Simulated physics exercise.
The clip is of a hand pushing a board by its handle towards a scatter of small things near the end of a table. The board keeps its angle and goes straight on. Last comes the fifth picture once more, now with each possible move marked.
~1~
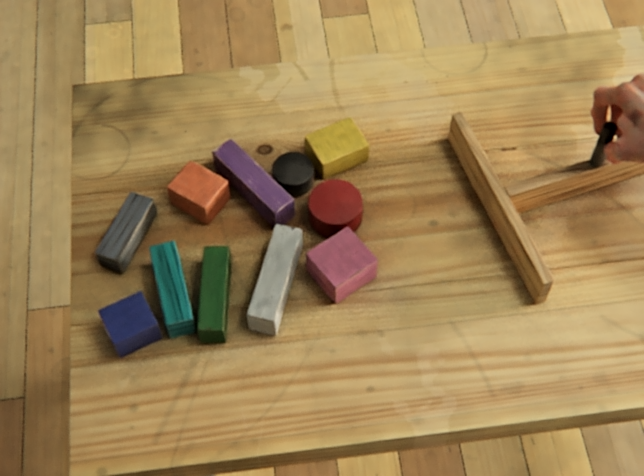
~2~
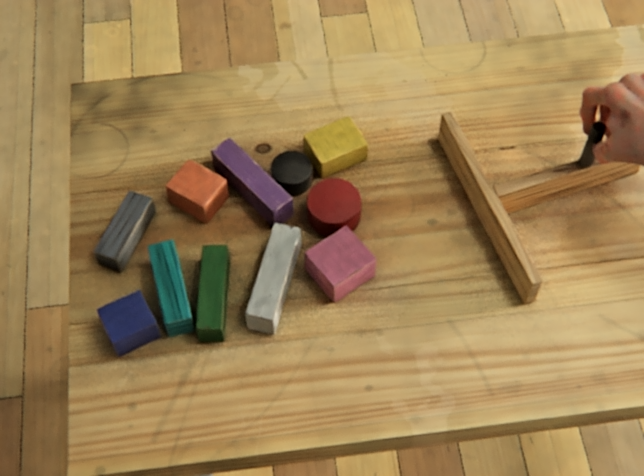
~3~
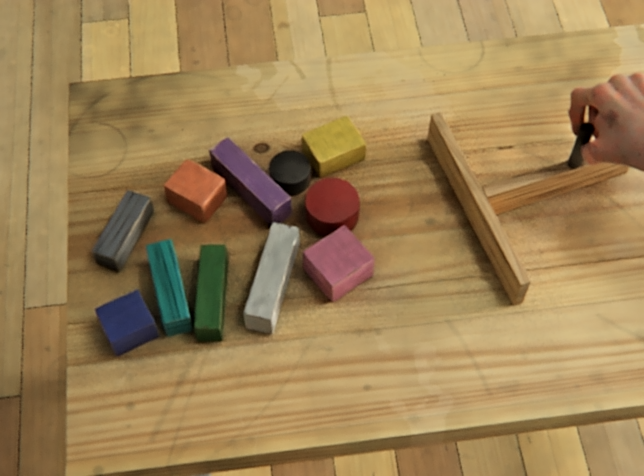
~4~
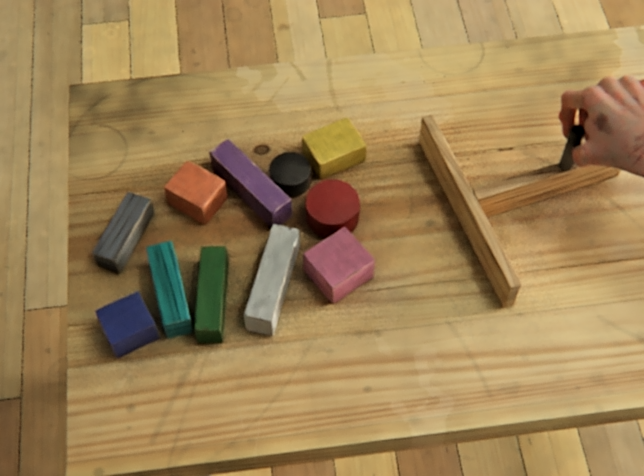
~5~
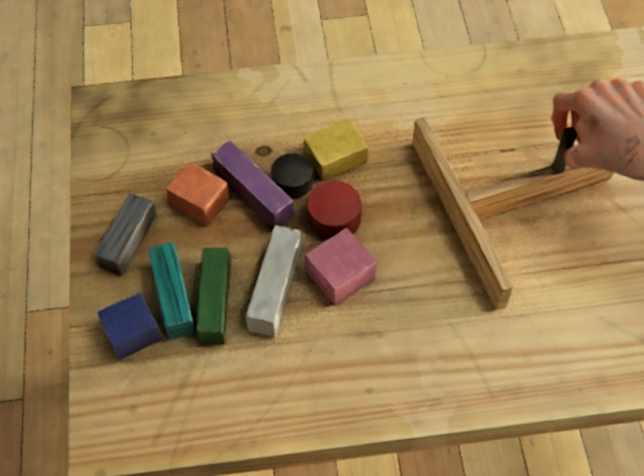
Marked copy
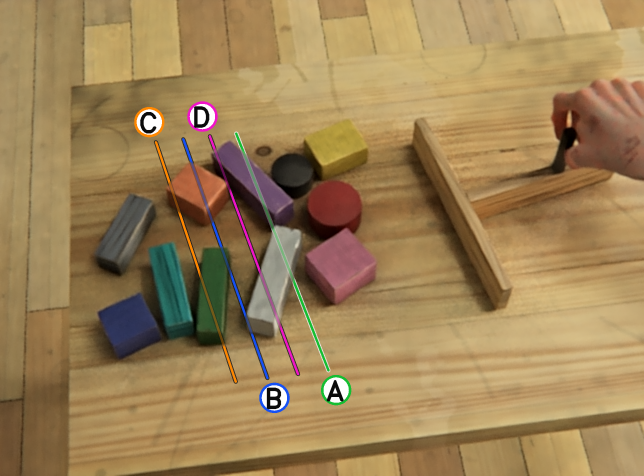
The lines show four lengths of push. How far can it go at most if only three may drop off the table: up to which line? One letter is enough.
As far as mark C.
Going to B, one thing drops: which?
The grey stick goes over.
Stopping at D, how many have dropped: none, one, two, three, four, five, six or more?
The count is none.
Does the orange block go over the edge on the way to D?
No.
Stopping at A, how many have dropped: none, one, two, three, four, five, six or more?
By then, none.
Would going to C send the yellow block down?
No.
On the marked copy, A at (279, 243); B at (222, 249); C at (193, 253); D at (250, 246).
Taking C. A third of the way, board (365, 209); orange block (186, 197); yellow block (298, 154).
Two thirds of the way, board (269, 220); grey stick (105, 239); blue block (125, 327).
When it is over, board (193, 229); grey stick over the edge; blue block over the edge; three fallen.
As for the rest, A is within the limit but short; B is within the limit but short; D is within the limit but short.
